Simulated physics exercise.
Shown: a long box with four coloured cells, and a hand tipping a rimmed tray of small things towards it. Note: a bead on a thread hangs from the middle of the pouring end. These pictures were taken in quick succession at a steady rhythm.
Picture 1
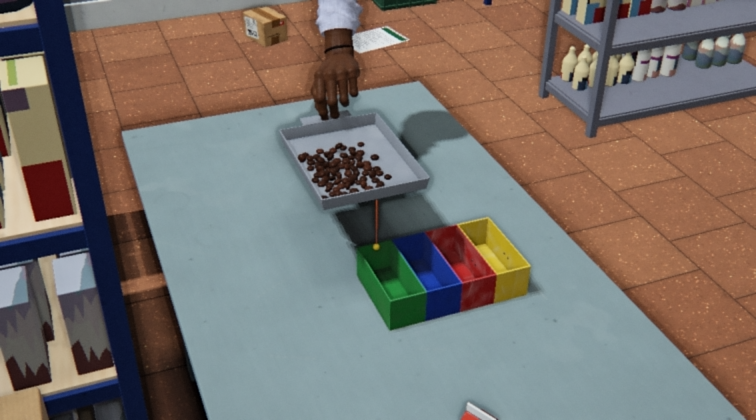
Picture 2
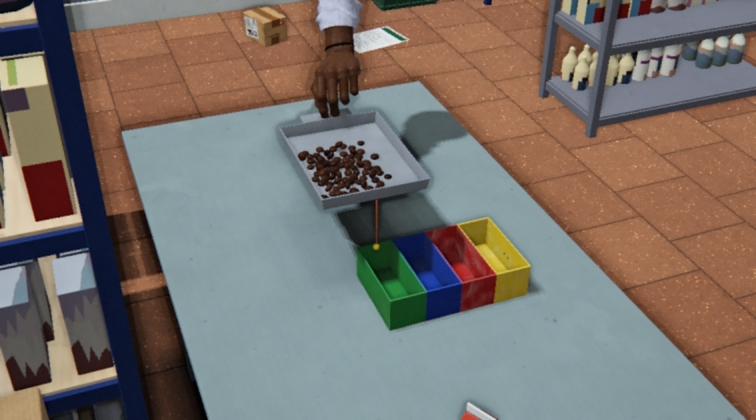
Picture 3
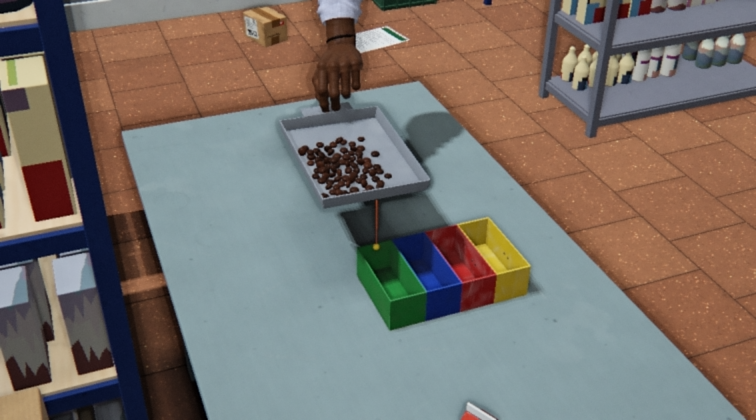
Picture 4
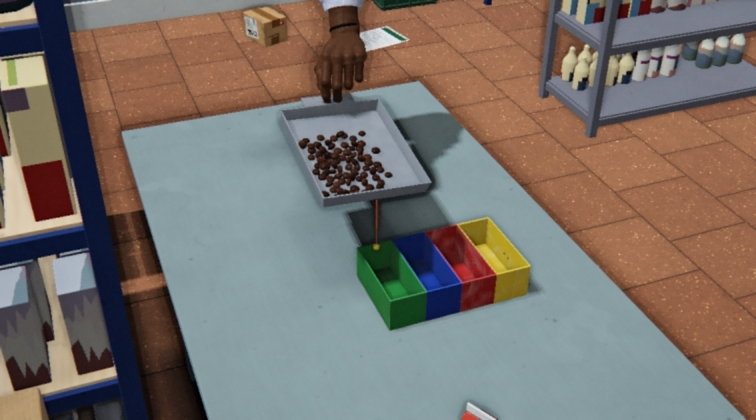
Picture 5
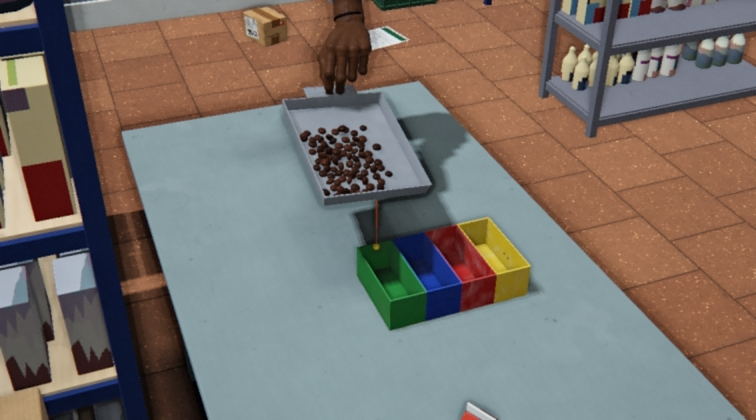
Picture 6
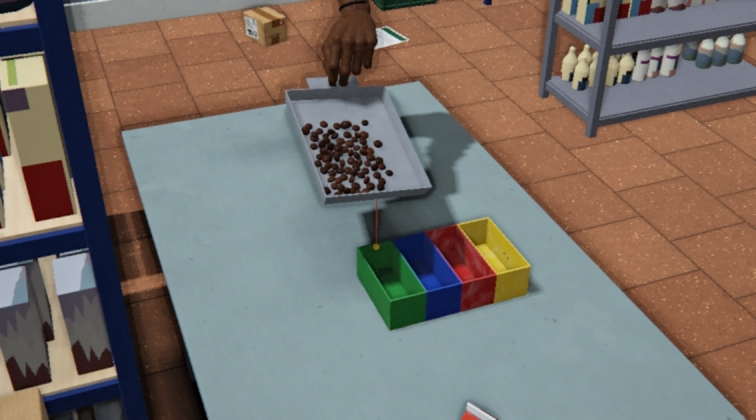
A hand slowly raises the back of a tray of brown drops above four coloured cells.
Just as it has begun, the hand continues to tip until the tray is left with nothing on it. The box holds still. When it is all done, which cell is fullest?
Fullest: The blue cell.
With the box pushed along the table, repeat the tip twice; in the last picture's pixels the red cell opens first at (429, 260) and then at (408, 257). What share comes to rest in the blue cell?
It would be near 20 per cent first and near 10 per cent second.
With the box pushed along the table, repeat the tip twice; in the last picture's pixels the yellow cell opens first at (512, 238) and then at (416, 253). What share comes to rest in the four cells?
90 %, 80 %.
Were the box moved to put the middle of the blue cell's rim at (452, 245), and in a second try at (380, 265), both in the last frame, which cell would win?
Going by the two tries in order: The cell in green, then that red cell.
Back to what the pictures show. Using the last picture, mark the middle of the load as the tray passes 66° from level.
Centre estimate: (388, 177).
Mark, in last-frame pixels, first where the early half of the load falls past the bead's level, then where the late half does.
About (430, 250) to begin with, then about (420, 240).
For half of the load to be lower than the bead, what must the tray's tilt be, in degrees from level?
About 110° of tilt.
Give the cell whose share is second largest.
The cell in green.
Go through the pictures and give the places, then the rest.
In the first frame, corners of the pouring end near (324, 198) and (427, 177), level; middle of the load near (335, 170), flat chocolate drops; bead on its thread near (376, 247); green cell near (408, 308); blue cell near (444, 299); red cell near (478, 290); yellow cell near (512, 282).
In the second frame, corners of the pouring end near (324, 198) and (427, 177), level; middle of the load near (335, 169).
In the third frame, corners of the pouring end near (324, 197) and (427, 179), tipped barely, lowest at the right corner; middle of the load near (334, 169).
In the fourth frame, corners of the pouring end near (325, 196) and (428, 181), tipped a little, lowest at the right corner; middle of the load near (334, 165).
In the fifth frame, corners of the pouring end near (326, 196) and (428, 183), tipped clearly, lowest at the right corner; middle of the load near (335, 161).
In the sixth frame, corners of the pouring end near (328, 195) and (429, 185), tipped clearly, lowest at the right corner; middle of the load near (337, 158); green cell near (408, 308); blue cell near (444, 299); red cell near (478, 290); yellow cell near (512, 282).
Shortly afterwards, tray tipped steeply; all but a few on the tray; only a few falling or outside the box.
Next, tray tipped past a quarter turn; near a third on the tray; near a quarter in the blue cell; a little in the red cell; a little in the green cell; only a few in the yellow cell; near a quarter falling or outside the box.
Some moments later, tray tipped past a quarter turn; near two thirds in the blue cell; near a quarter in the green cell; a little in the red cell; only a few in the yellow cell.
In the end, tray tipped past a quarter turn; near two thirds in the blue cell; near a quarter in the green cell; a little in the red cell; only a few in the yellow cell.
